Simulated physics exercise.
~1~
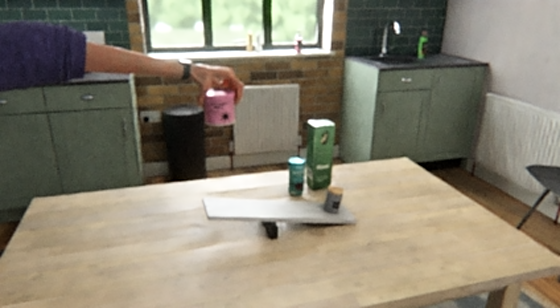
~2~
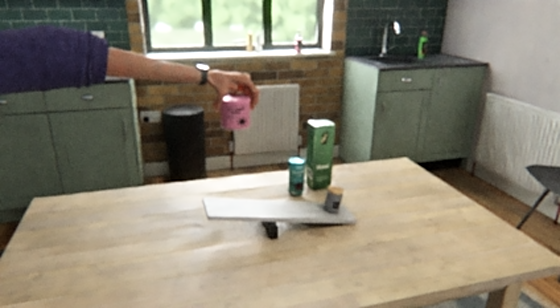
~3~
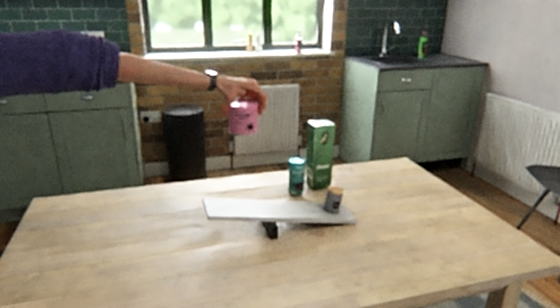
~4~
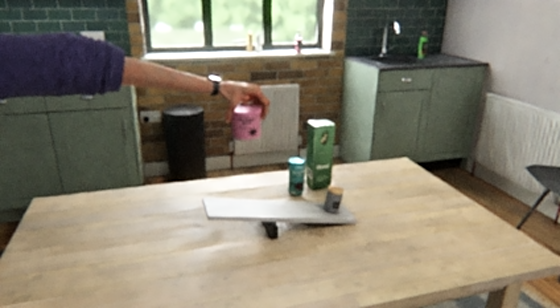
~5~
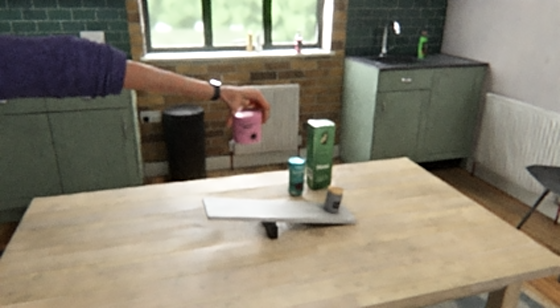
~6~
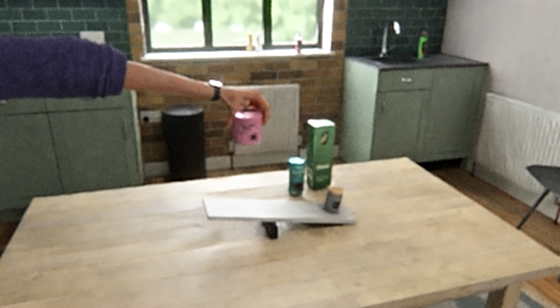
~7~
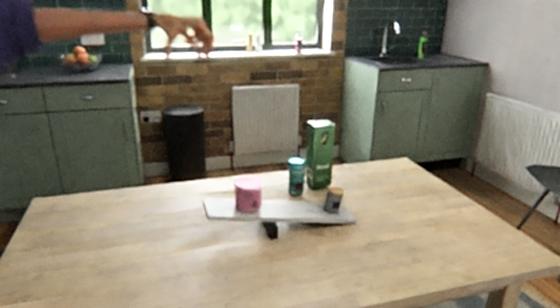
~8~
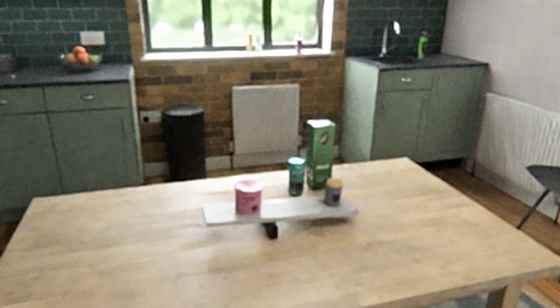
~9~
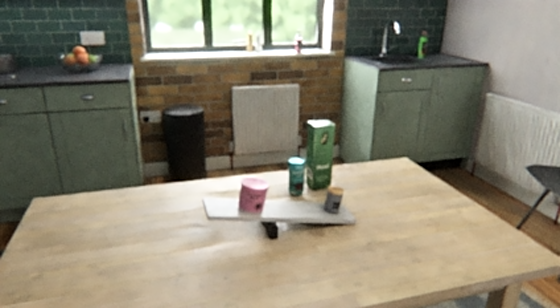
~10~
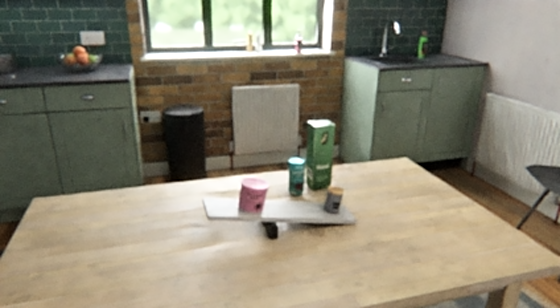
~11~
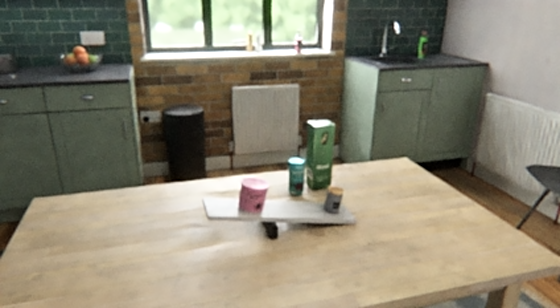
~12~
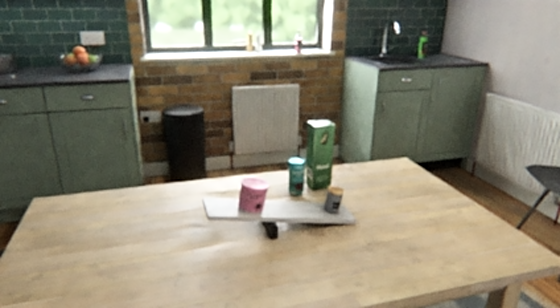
A hand holds a pink tin above a small see-saw, a pale plank on a dark block, on a wooden table in a kitchen with green cabinets, seen from the front and slightly above. A grey shaker sits on the plank's lowered right end, with a turquoise can and a green carton standing just behind. The hand shifts right, lowers the tin onto the left part of the plank, lets go and withdraws. The plank tips briefly toward the left, then settles back with its right end low, the tin and shaker still on it.
